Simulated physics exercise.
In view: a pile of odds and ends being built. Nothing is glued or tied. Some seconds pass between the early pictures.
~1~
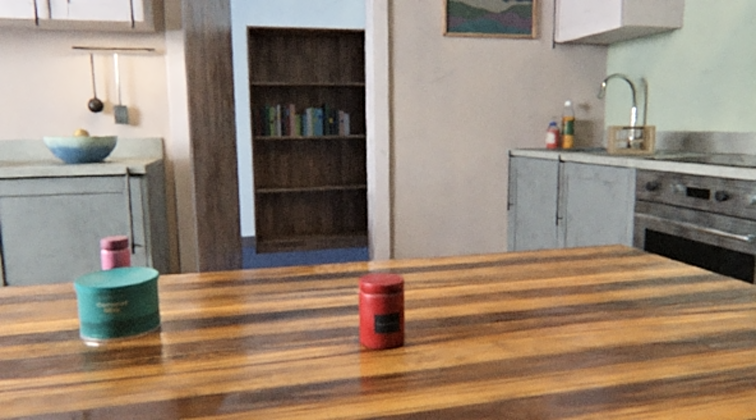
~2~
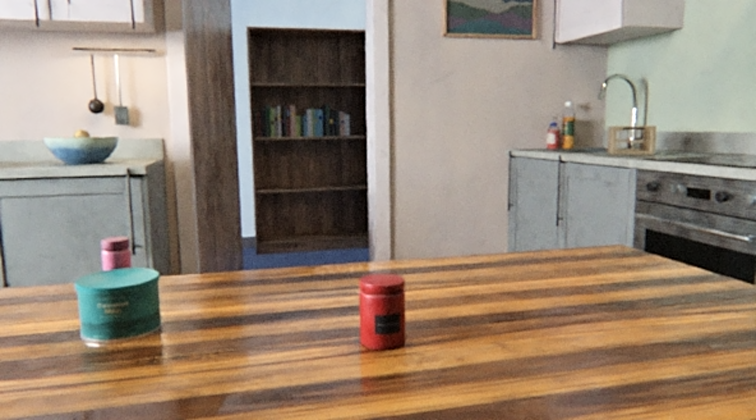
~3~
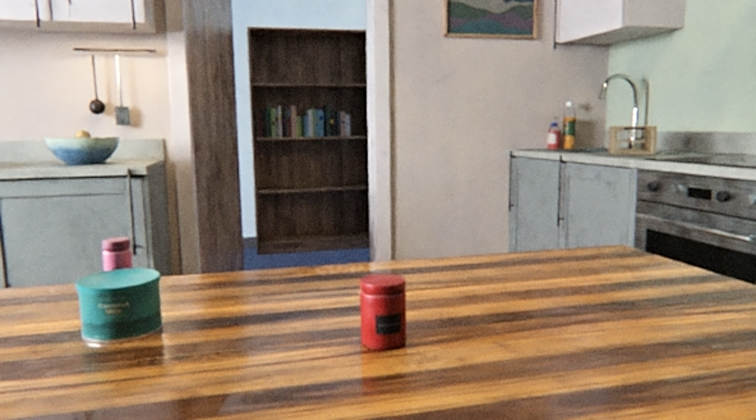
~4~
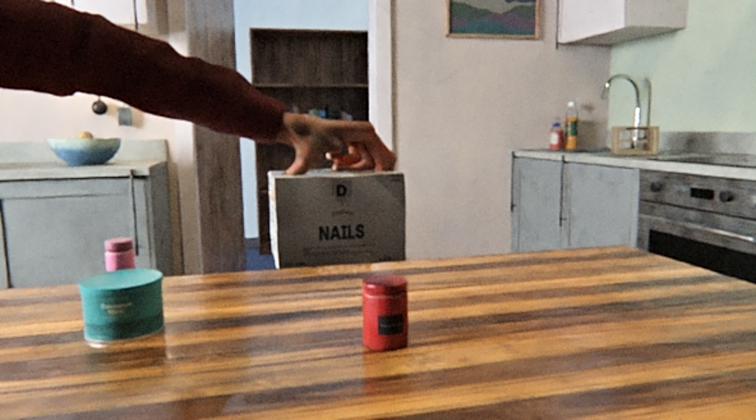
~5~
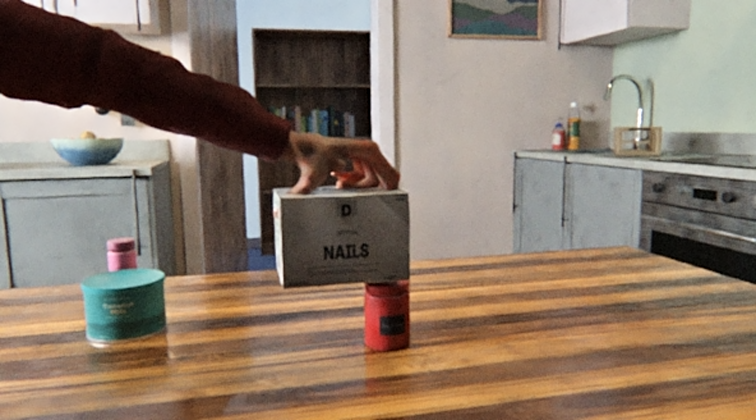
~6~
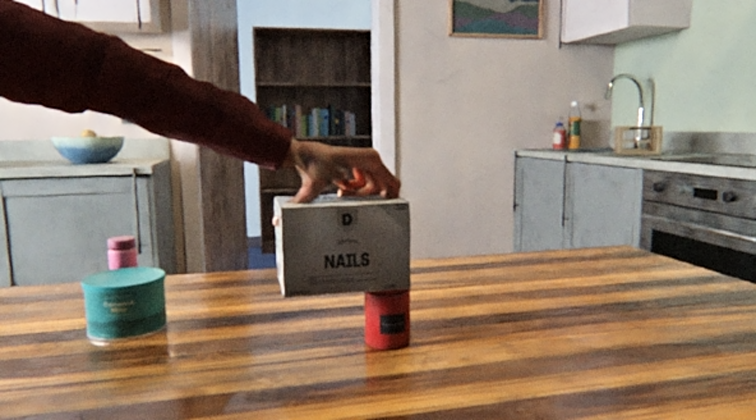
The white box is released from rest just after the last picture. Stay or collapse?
In the end the pile comes apart.
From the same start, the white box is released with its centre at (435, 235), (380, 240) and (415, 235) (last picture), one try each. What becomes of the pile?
First try: It loses its balance; second try: It holds; third try: It comes apart.
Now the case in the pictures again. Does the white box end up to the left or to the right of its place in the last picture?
To the left.
Then, 0.40 s later than the last frame, white box now fallen.
Then, 0.70 s later than the last frame, nothing new.
When it is over, fallen, white box; the other 3 as before. End places, in pixels of the last picture, white box near (236, 296). The pile gives way.
